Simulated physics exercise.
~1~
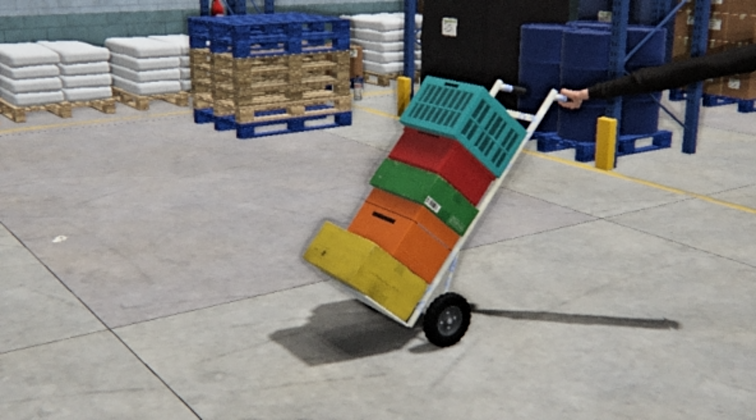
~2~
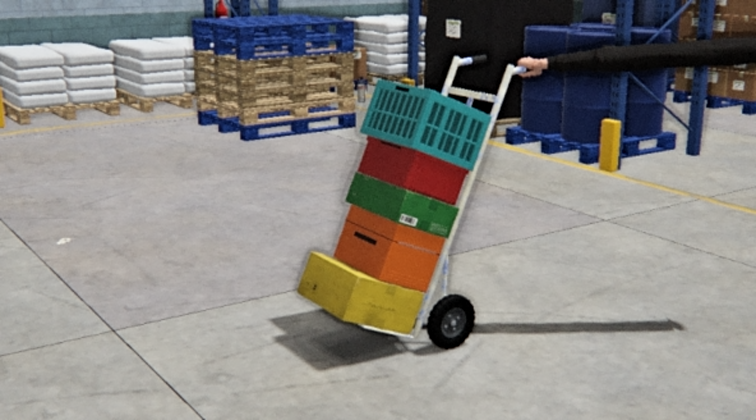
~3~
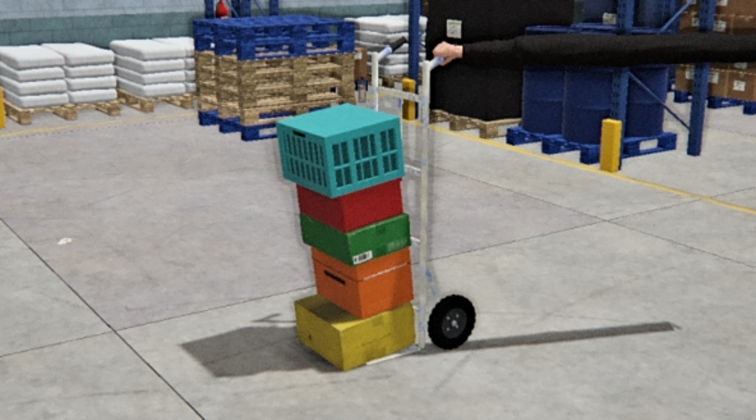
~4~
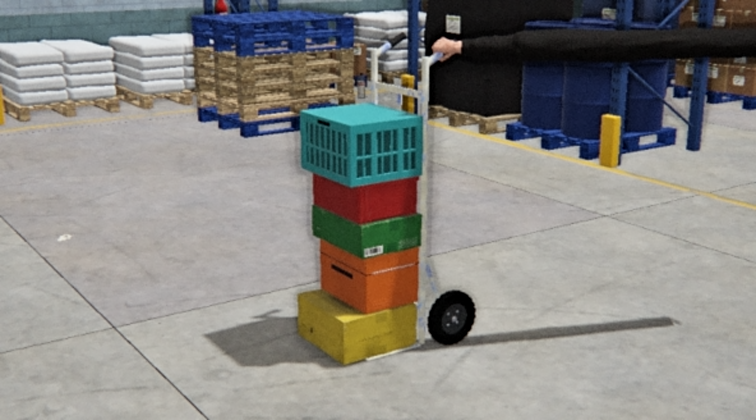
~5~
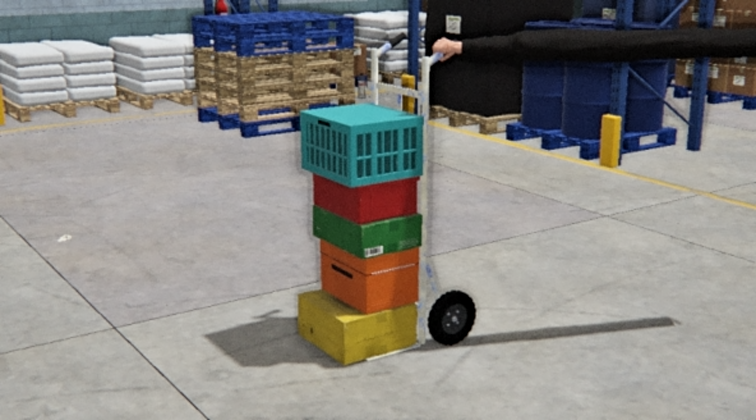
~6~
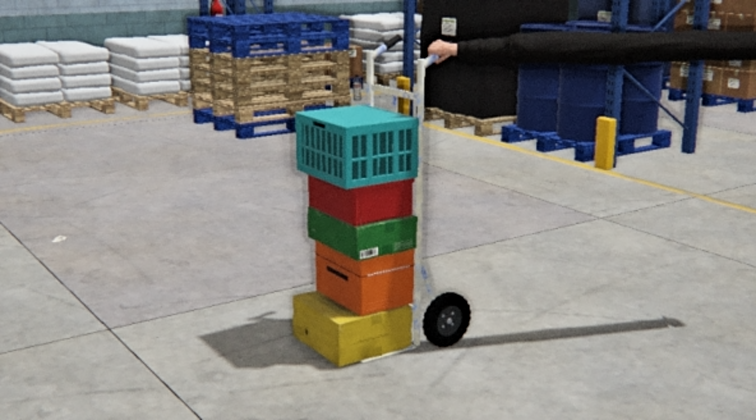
A hand tipped a leaning hand truck upright on a warehouse floor, carrying a stack of yellow, orange, green and red boxes with a turquoise crate on top; the stack rocked left, then settled back and stood still, with everything still piled up.
